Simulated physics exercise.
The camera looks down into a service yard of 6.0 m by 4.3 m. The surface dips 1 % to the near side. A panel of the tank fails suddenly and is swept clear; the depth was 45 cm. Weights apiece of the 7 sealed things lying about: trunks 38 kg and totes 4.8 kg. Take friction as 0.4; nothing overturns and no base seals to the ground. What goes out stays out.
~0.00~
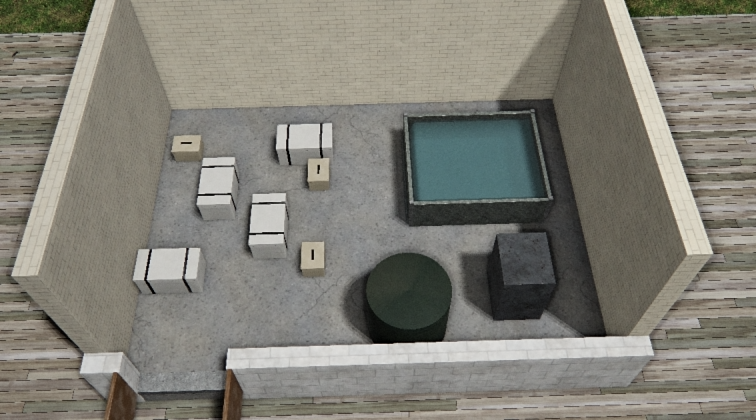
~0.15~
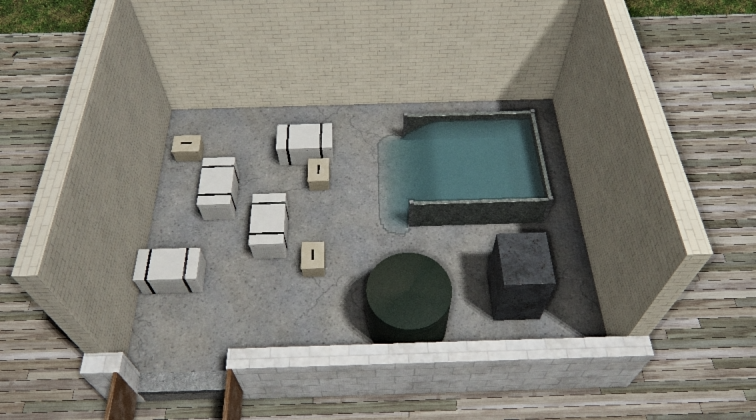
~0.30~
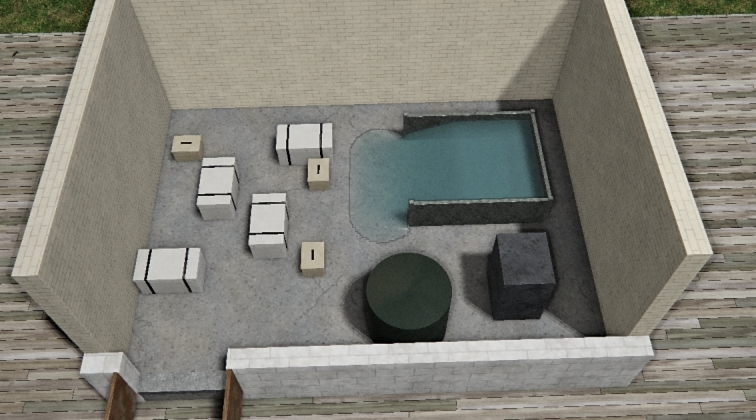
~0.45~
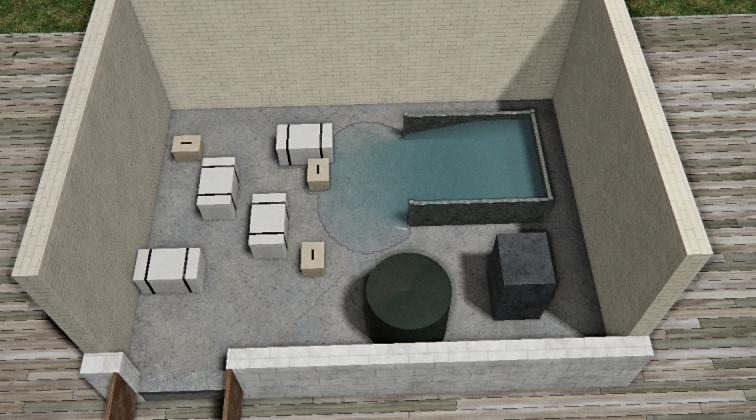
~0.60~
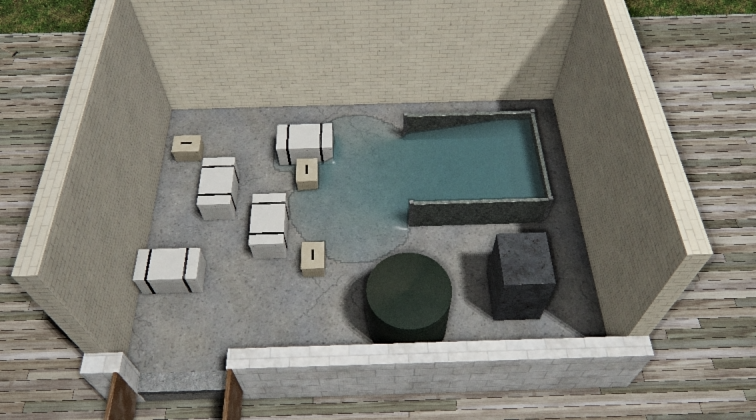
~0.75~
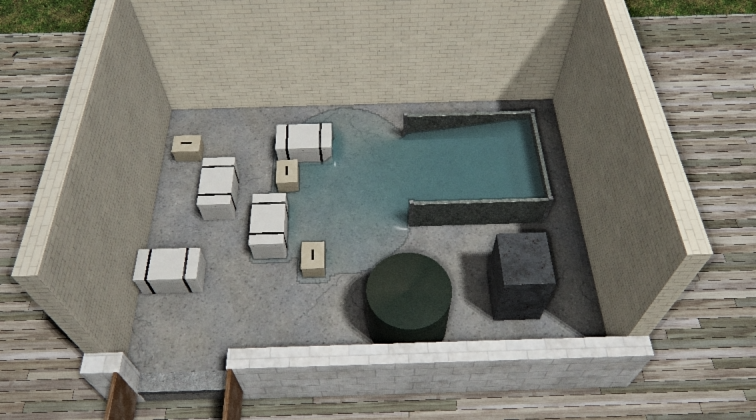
At first, a rectangular tank at the right of a walled yard holds blue-green water, near white trunks and small tan boxes. Then its left side is gone and water spreads leftward across the grey floor, reaching the nearest boxes, where one small box slides a short way left.
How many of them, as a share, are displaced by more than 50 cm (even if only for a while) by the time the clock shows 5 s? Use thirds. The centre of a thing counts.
Share: At least two thirds.
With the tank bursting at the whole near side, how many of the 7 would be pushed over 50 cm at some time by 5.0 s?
Then 1.
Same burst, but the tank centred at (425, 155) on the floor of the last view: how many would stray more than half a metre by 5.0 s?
Then 7.
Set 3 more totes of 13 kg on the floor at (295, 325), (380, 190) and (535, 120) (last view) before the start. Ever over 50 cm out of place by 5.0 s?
In turn: Under, past it, short of it.
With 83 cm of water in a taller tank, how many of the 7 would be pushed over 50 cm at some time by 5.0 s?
In that case 7 of them.
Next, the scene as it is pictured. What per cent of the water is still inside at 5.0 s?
About 90 per cent.
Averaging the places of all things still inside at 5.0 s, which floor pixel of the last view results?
At about (222, 228).
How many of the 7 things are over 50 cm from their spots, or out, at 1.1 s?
I count 1.
After 1.1 s 1 of 7 are over 50 cm from their spots; 1 afloat.
After 2.2 s 5 of 7 are over 50 cm from their spots; 2 afloat.
After 3.5 s 6 of 7 are over 50 cm from their spots; 4 afloat.
After 5.0 s 6 of 7 are over 50 cm from their spots, and 6 have been at some point; 3 afloat.
